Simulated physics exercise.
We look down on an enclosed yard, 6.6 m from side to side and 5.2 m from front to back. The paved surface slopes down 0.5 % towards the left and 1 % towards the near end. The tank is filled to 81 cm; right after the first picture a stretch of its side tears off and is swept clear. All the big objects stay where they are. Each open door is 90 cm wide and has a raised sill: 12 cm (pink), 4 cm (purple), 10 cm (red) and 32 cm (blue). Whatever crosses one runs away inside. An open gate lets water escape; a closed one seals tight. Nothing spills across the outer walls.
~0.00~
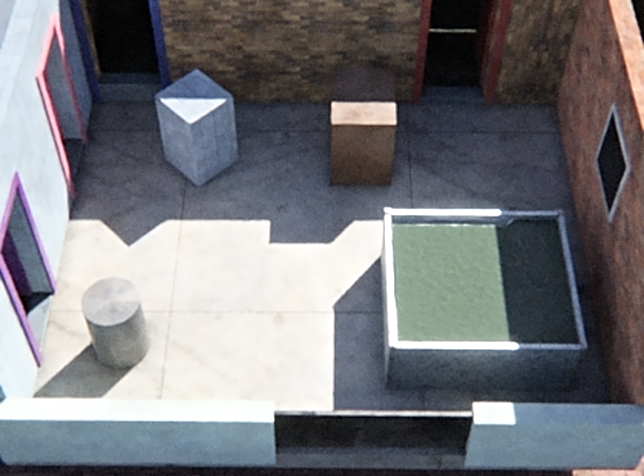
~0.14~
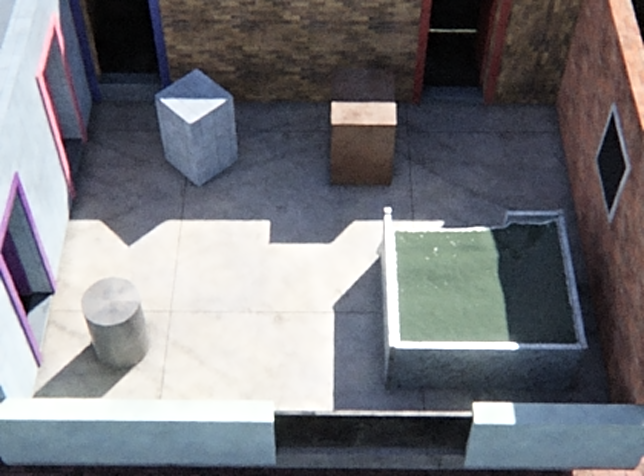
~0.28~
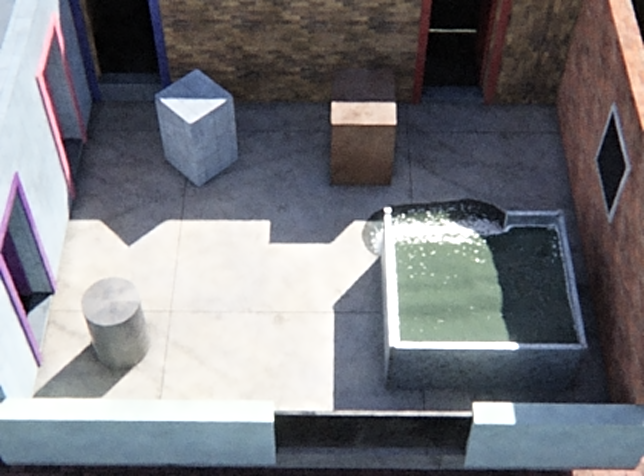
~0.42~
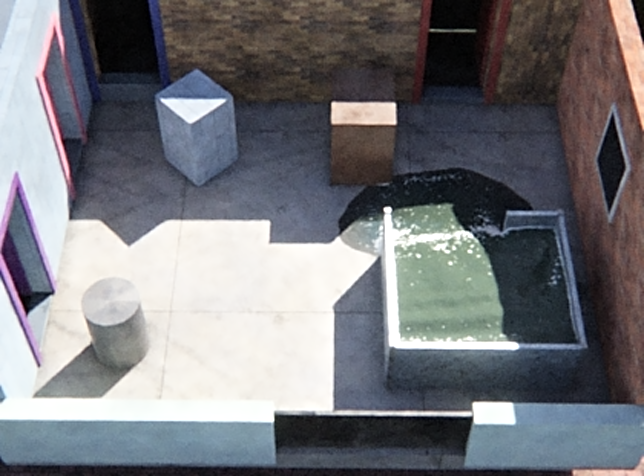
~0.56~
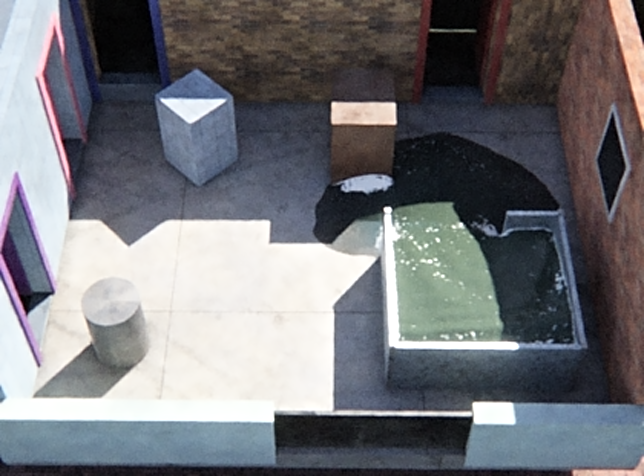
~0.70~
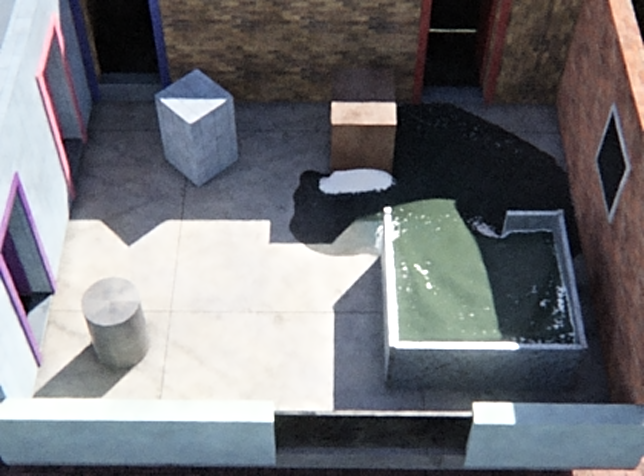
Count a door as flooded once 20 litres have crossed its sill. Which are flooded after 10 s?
Within that time: At the pink door it stays under the limit; at the purple door it passes the limit; at the red door it goes over the limit; at the blue door it keeps below the limit.
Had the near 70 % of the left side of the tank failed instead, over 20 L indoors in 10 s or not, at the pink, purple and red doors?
Then: Pink above, purple above, red below.
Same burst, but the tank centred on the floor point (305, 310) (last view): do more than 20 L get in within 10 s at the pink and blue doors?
Then: Pink over, blue below.
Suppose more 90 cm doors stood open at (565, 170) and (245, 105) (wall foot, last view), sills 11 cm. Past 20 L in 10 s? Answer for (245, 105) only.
There: Under.
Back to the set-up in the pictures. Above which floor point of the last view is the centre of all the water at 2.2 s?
Near (424, 236).
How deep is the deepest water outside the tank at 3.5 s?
Roughly 24 cm.
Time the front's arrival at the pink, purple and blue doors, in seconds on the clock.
Arrival: Pink 2.4 s, purple 2.8 s, blue 2.2 s.
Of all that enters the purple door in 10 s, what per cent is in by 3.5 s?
About 5 per cent.
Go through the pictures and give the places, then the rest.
In the first picture, the tank at (480, 280) is whole and still, 81 cm deep.
In the second picture, water pours out on the tank's far side and has run 0.8 m, to a hidden place; typically 11 cm deep outside, 81 cm at the tank's back.
In the third picture, the front is at a hidden place, 1.1 m from the gap on the tank's far side; 1.3 m2 of floor is under water; 81 cm left at the back of the tank.
In the fourth picture, water pours out on the tank's far side and has run 1.5 m, to (467, 174); typically 10 cm deep outside, 77 cm at the tank's back.
In the fifth picture, water pours out on the tank's far side and has run 2.1 m, to (446, 138); typically 8 cm deep outside, 70 cm at the tank's back.
In the sixth picture, the front is at (422, 104), 2.7 m from the gap on the tank's far side; 6.2 m2 of floor is under water; 70 cm left at the back of the tank.
After 1.4 s water covers 30 % of the floor and is deepest (52 cm) near (410, 110); pink door not reached, purple door not reached, red door 32 cm at the sill, 92 L in, blue door not reached.
After 2.2 s water covers 50 % of the floor and is deepest (38 cm) near (410, 110); pink door not reached, purple door not reached, red door 37 cm at the sill, 265 L in, blue door not reached.
After 3.5 s water covers 65 % of the floor and is deepest (24 cm) near (425, 138); pink door 13 cm at the sill, 0 L in, purple door 9 cm at the sill, 4 L in, red door 22 cm at the sill, 433 L in, blue door 7 cm at the sill, 0 L in.
After 6.0 s water covers 85 % of the floor and is deepest (18 cm) near (608, 436); pink door 9 cm at the sill, 3 L in, purple door 9 cm at the sill, 34 L in, red door 13 cm at the sill, 506 L in, blue door 8 cm at the sill, 0 L in.
After 10.0 s water covers 95 % of the floor and is deepest (15 cm) near (26, 432); pink door 6 cm at the sill, 3 L in, purple door 8 cm at the sill, 96 L in, red door 6 cm at the sill, 511 L in, blue door 8 cm at the sill, 0 L in.
